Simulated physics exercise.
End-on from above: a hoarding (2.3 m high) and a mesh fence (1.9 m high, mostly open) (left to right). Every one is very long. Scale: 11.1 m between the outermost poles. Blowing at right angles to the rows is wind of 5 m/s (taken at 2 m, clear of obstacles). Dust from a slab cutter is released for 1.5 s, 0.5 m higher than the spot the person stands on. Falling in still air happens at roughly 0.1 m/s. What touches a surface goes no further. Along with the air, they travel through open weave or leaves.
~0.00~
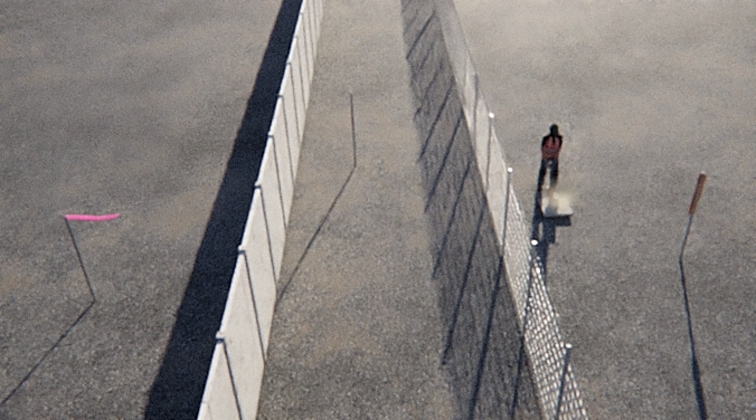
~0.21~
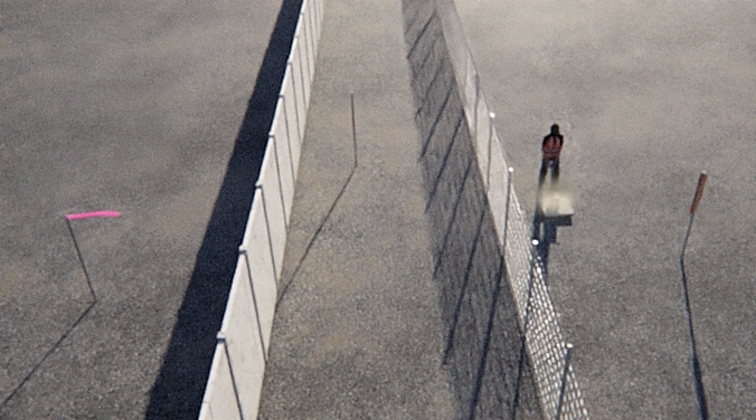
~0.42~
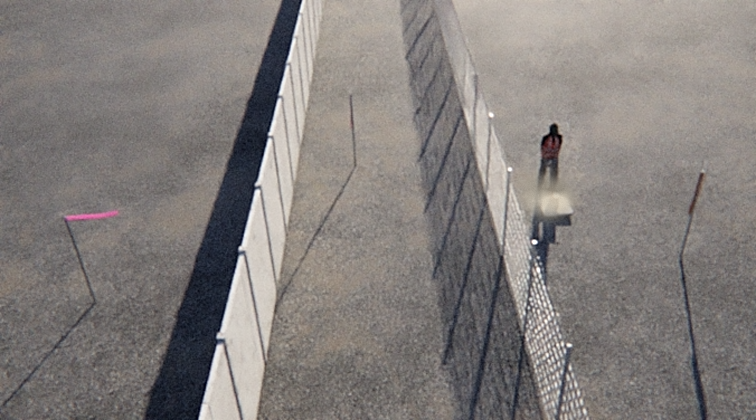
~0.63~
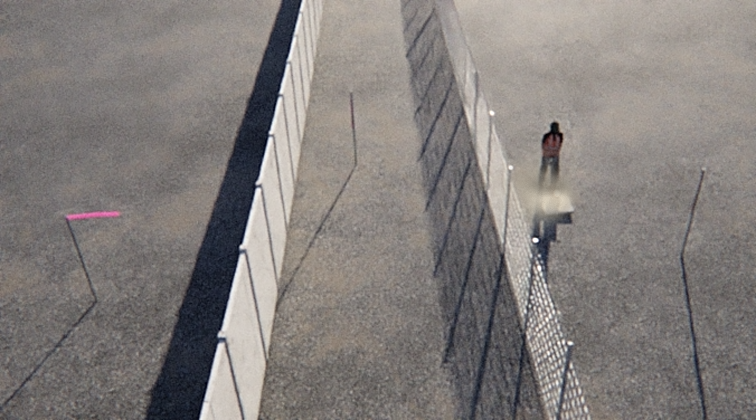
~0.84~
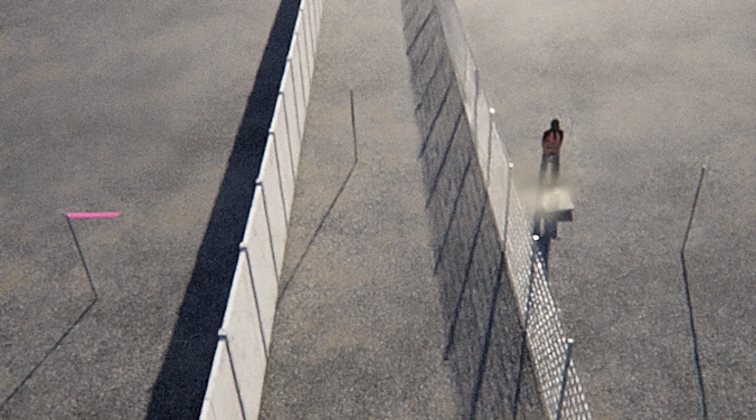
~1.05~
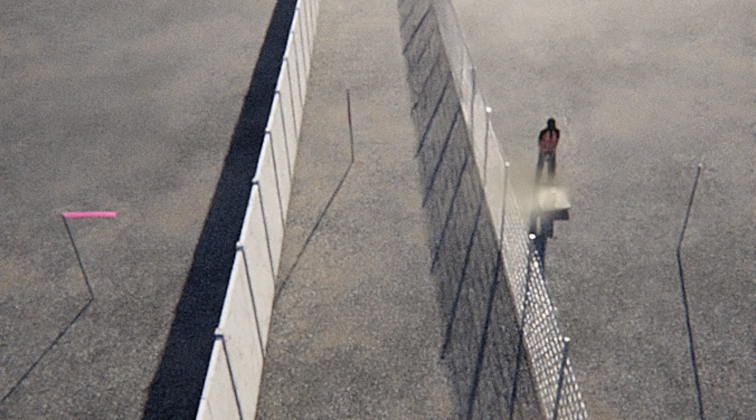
Pale dust spreads over grey, gritty ground, seen from high above, looking along two long fences. A pale, solid-looking fence stands left and an open mesh one right, with a pink ribbon streaming rightward at far left, a slim pole between them, and a red-and-dark figure beside a low slab at right. The puff widens leftward, the right pole's rusty ribbon narrows against it, and the view finally shifts very slightly.
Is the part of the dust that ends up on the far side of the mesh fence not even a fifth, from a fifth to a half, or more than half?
The middle range.
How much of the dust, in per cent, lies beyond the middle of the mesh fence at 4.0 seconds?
65 %.
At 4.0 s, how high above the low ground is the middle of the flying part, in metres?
The middle is at about 1.4 m above the low ground.
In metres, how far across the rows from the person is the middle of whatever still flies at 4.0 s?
About 2.5 m.
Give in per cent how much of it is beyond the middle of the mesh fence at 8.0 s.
Around 55 percent.
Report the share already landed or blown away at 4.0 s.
Close to 20 percent of it.
After 2.5 s, 86 % is in the air or yet to come; 51 % is beyond the mesh fence; the middle of what still flies is 0.8 m above the low ground, near (487, 179).
After 4.0 s, 78 % is in the air or yet to come; 66 % is beyond the mesh fence; the middle of what still flies is 1.4 m above the low ground, near (448, 158).
After 8.0 s, 67 % is in the air or yet to come; 56 % is beyond the mesh fence; the middle of what still flies is 2.0 m above the low ground, near (449, 129).
After 20.0 s, 26 % is in the air or yet to come; 36 % is beyond the mesh fence.
After 45.0 s, 2 % is in the air or yet to come; 33 % is beyond the mesh fence.
